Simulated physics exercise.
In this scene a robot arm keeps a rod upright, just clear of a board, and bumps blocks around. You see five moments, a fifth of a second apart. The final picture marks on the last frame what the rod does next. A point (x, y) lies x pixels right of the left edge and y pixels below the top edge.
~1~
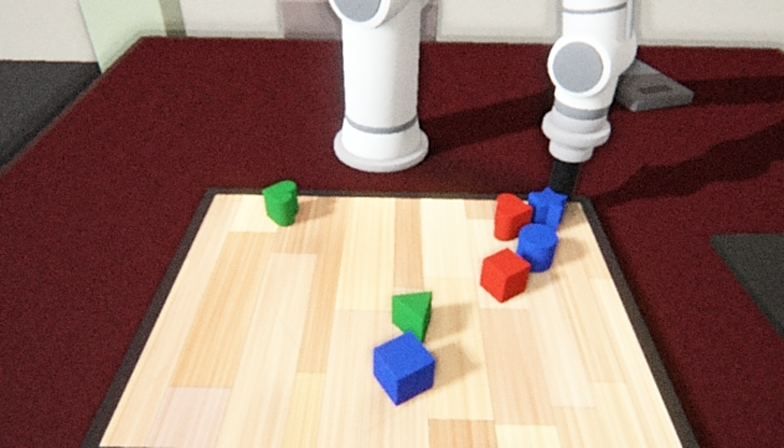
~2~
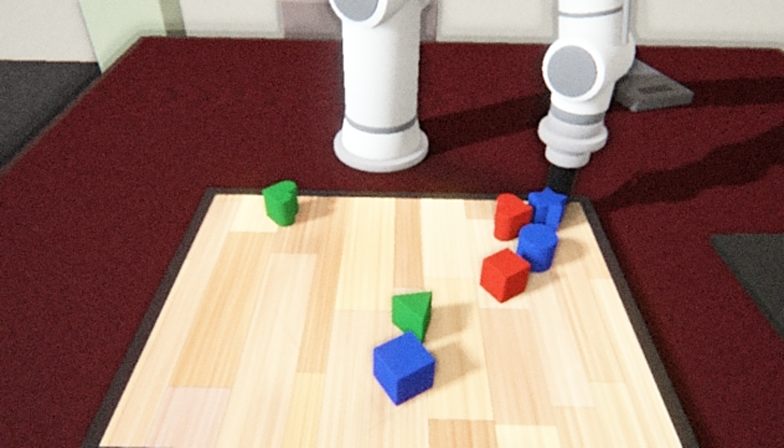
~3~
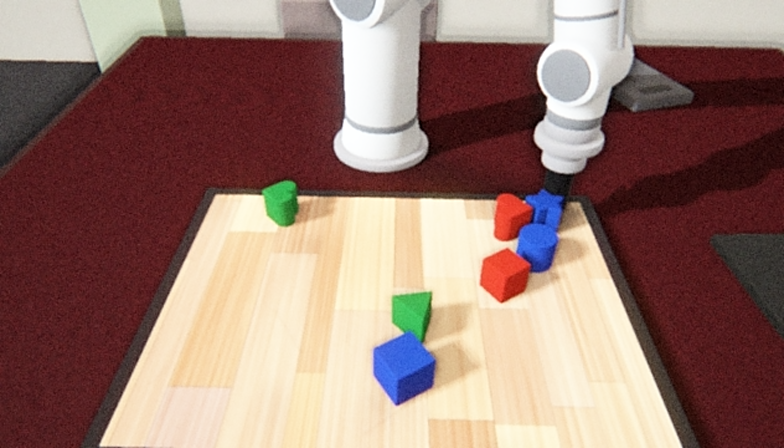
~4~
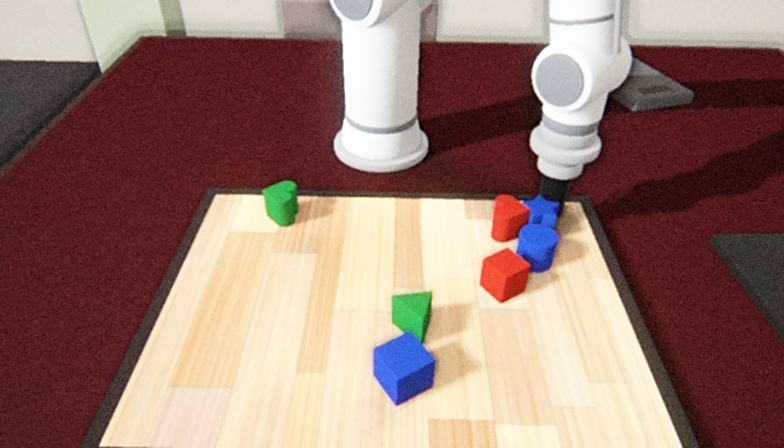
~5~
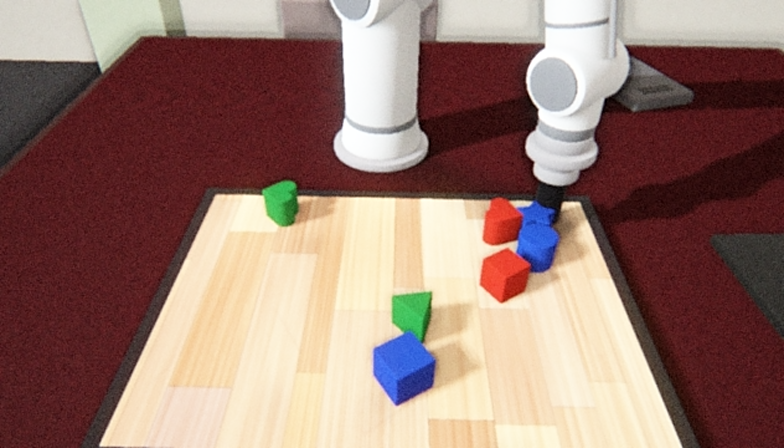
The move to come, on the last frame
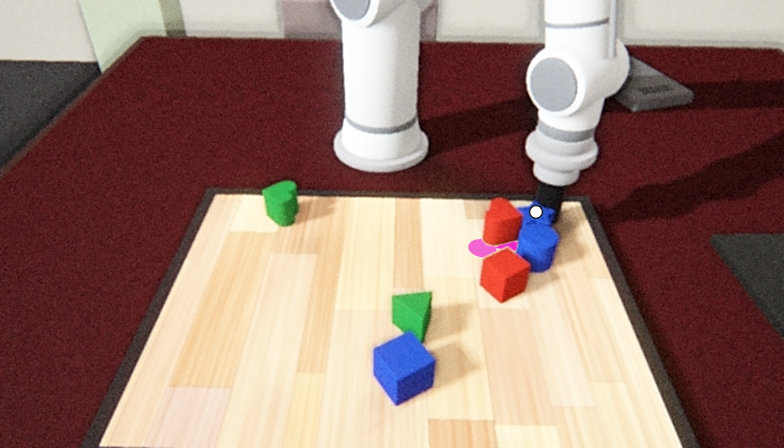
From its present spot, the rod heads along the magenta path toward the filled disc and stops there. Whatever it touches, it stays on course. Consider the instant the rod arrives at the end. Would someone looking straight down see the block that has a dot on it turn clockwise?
No, I don't think so.
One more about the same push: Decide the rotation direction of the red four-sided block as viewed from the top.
The block spins clockwise.
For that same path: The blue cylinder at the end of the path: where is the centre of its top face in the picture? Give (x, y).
In the picture, that point is around (532, 259).
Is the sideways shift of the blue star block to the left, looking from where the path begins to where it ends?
In short: Yes.
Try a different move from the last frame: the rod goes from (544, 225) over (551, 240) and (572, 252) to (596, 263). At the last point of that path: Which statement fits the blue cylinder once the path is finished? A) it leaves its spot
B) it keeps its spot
I'll go with A - it leaves its spot.
The line goes from (544, 225) through (531, 238) and (509, 246) to (482, 248); the dot is on the blue star block.
On the path given first. One third of the way, rod (533, 230); red heart block (488, 216), turned 45° clockwise; blue star block (523, 226); blue cylinder (531, 248).
Two thirds of the way, rod (510, 238); red heart block (483, 216), turned 45° clockwise; red four-sided block (500, 271), turned 20° clockwise; blue star block (512, 238), turned 30° anticlockwise; blue cylinder (531, 258).
At the end, rod (483, 240); red heart block (458, 214), turned 55° clockwise; red four-sided block (500, 271), turned 20° clockwise; blue star block (502, 240), turned 60° anticlockwise; blue cylinder (532, 259).
